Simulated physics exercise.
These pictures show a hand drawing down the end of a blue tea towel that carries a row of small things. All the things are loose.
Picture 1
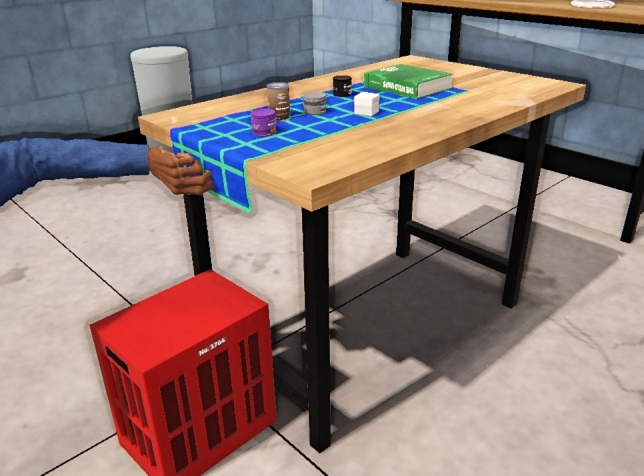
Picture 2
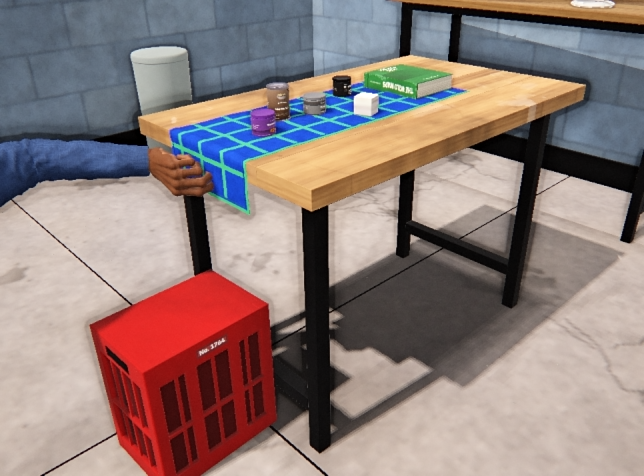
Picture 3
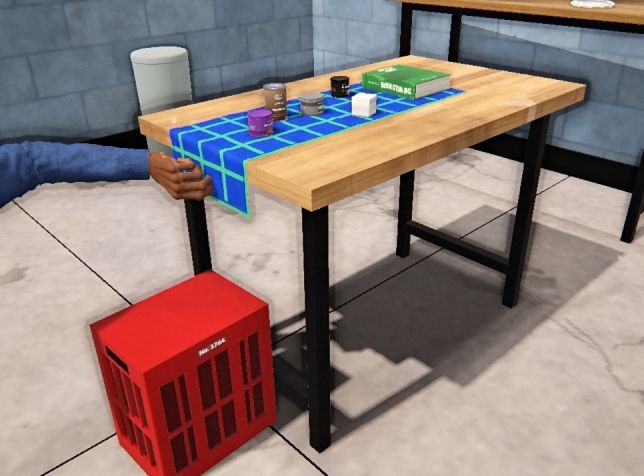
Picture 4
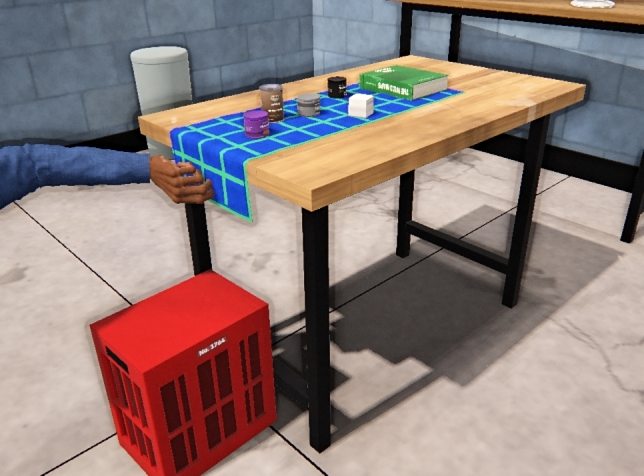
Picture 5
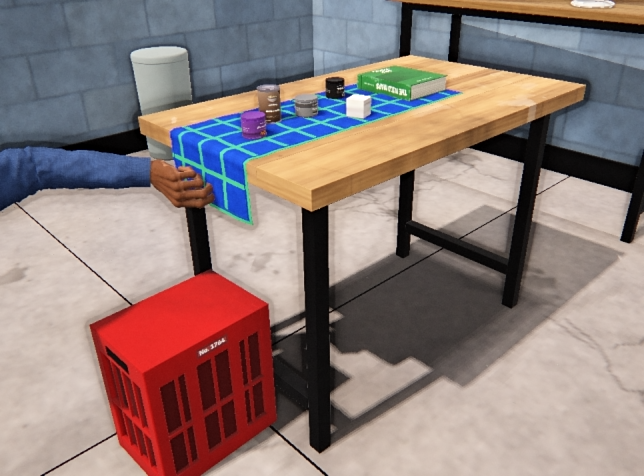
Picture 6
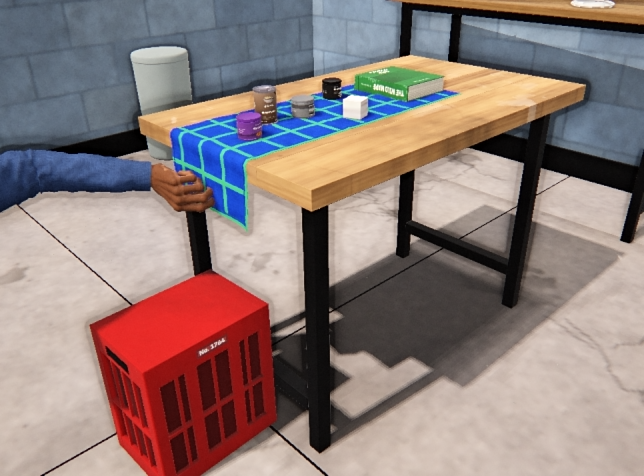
In a room with blue block walls and a pale floor, a wooden table with black legs is seen from slightly above by a still camera. A blue cloth with green lines carries purple, brown, grey and black containers, a white cube and a green book, with a red crate below. From the left, a blue-sleeved arm slowly draws the hanging end down, and the things shift slightly left with it.
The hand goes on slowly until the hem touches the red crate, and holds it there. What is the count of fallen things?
Over the edge go two.
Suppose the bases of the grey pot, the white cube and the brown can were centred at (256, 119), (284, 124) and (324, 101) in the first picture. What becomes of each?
The grey pot tumbles off; the white cube comes down; the brown can does not fall.
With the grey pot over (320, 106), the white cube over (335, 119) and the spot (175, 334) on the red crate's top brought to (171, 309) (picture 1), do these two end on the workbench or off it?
The grey pot survives; the white cube holds on.
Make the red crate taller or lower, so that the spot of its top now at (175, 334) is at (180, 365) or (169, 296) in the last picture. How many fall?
The count: 3 and 1.
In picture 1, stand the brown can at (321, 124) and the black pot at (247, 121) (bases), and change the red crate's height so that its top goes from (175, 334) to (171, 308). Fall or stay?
The brown can stays on; the black pot drops off.
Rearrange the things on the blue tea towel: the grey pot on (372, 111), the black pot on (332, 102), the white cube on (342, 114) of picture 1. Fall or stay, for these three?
The grey pot keeps its place on top, the black pot keeps its place on top, the white cube survives.
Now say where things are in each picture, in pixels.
In the first frame, hem (251, 213); purple pot (263, 112); brown can (278, 85); grey pot (315, 95); white cube (367, 95); black pot (342, 77); top of the crate (175, 334).
In the second frame, hem (250, 215); purple pot (263, 112).
In the third frame, hem (250, 218); brown can (275, 86).
In the fourth frame, hem (252, 222); grey pot (309, 96); top of the crate (175, 334).
In the fifth frame, hem (253, 225); white cube (359, 97).
In the sixth frame, hem (248, 232); purple pot (249, 116); brown can (264, 88); grey pot (303, 98); white cube (356, 98); black pot (332, 80).
Soon after, hem near (216, 254); purple pot gone.
After that, hem on the crate; purple pot and brown can gone.
In the end, hem on the crate; purple pot and brown can gone. The workbench loses two.
